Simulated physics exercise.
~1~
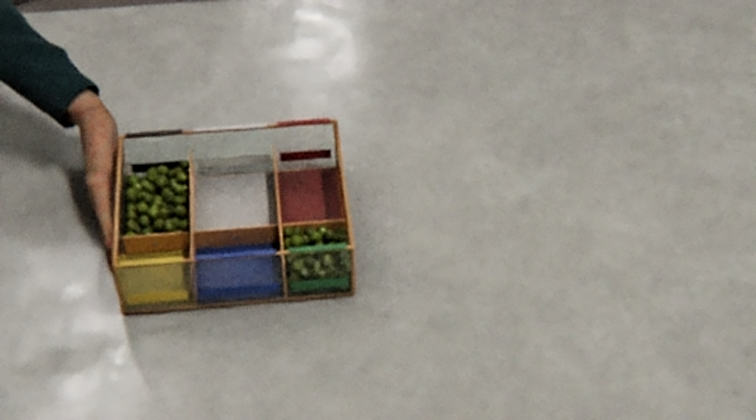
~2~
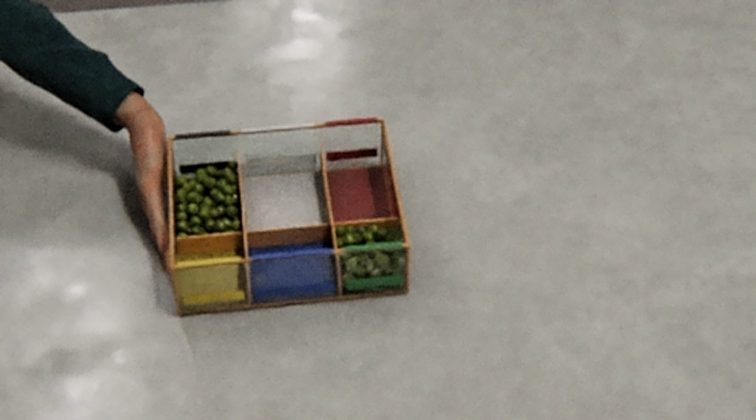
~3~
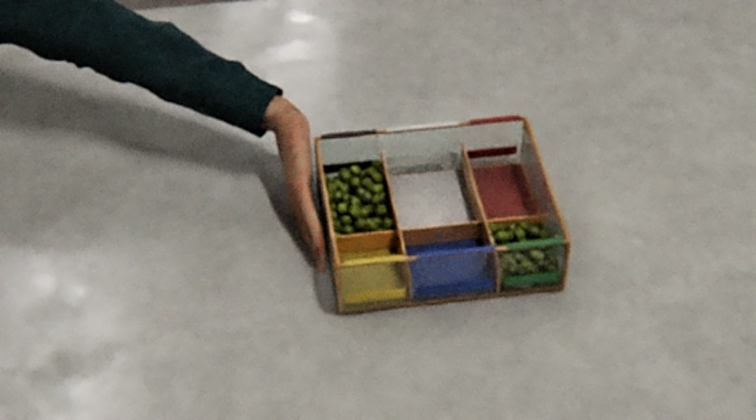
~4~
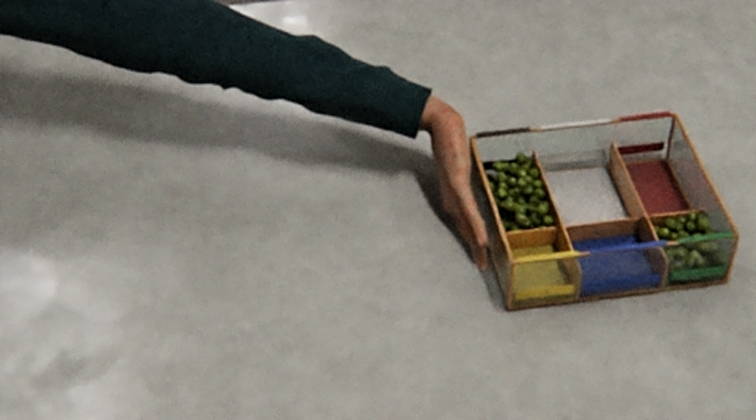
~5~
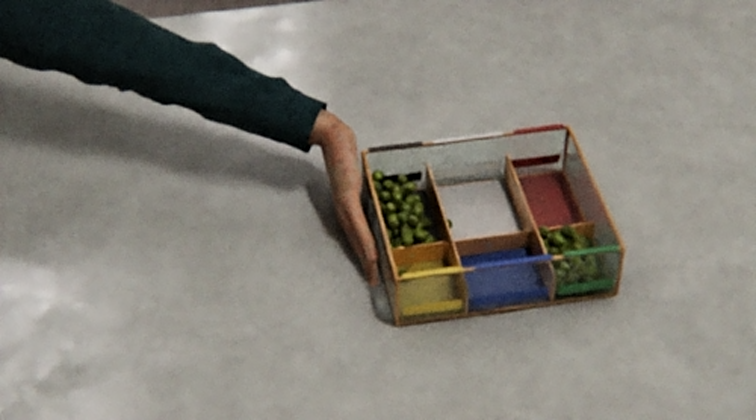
A divided tray of small green olives sliding right across a grey surface beside a hand, then moving partway back left.
